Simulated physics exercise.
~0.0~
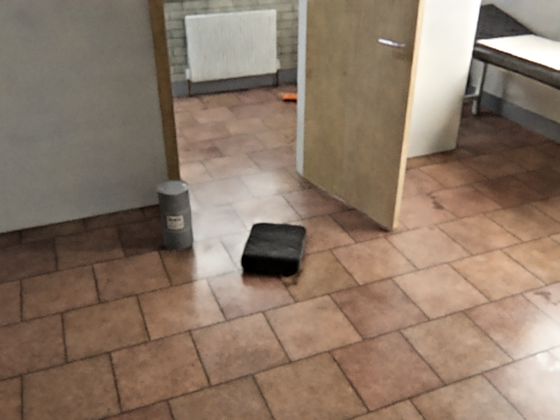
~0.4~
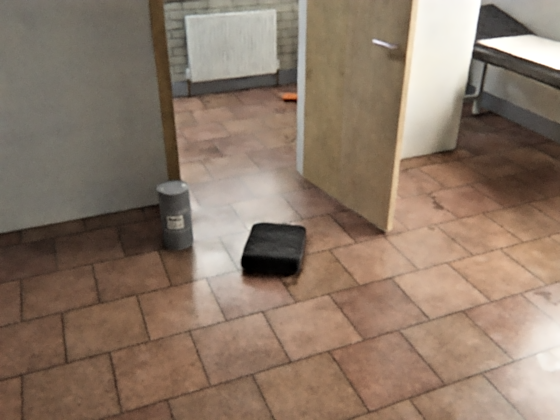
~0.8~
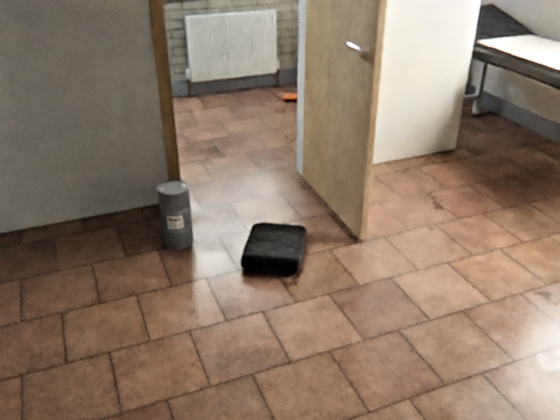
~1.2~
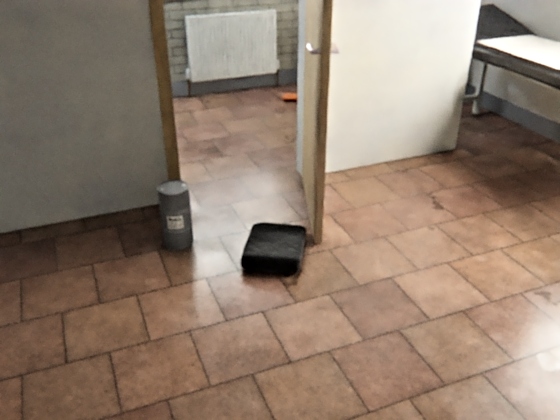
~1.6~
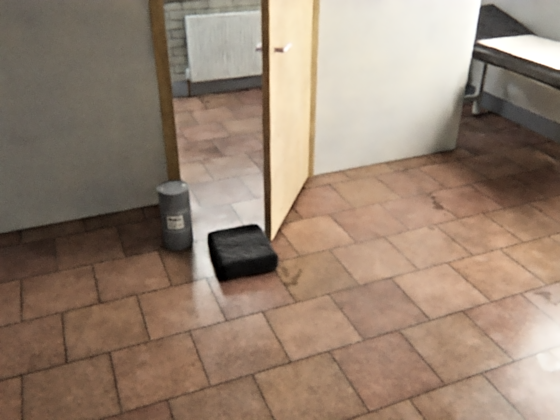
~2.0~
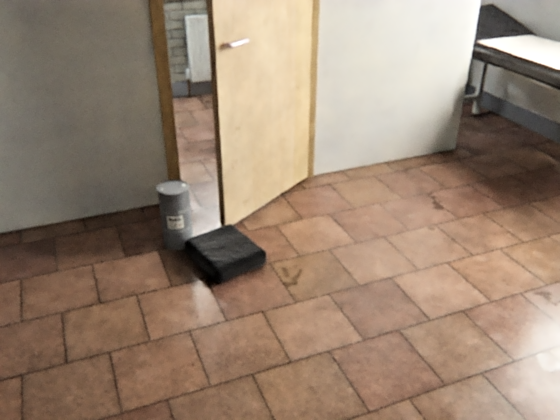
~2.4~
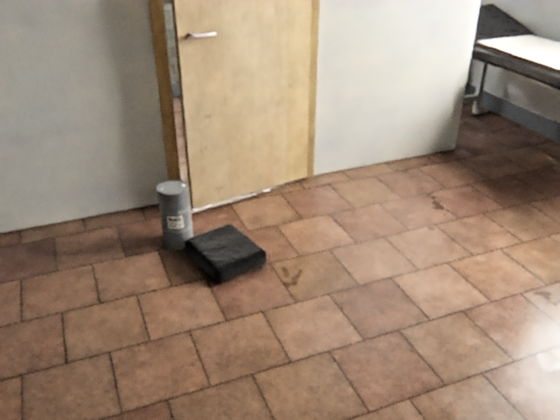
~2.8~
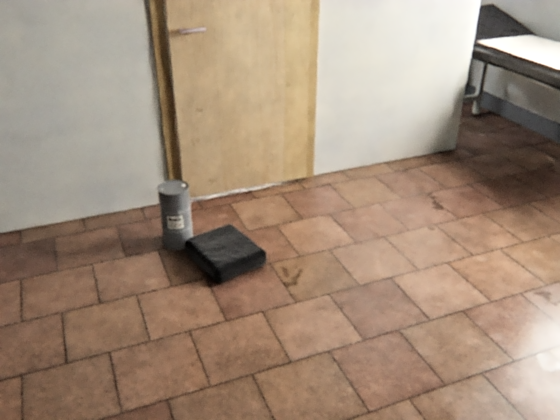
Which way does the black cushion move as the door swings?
The black cushion moves to the left, towards the grey canister.
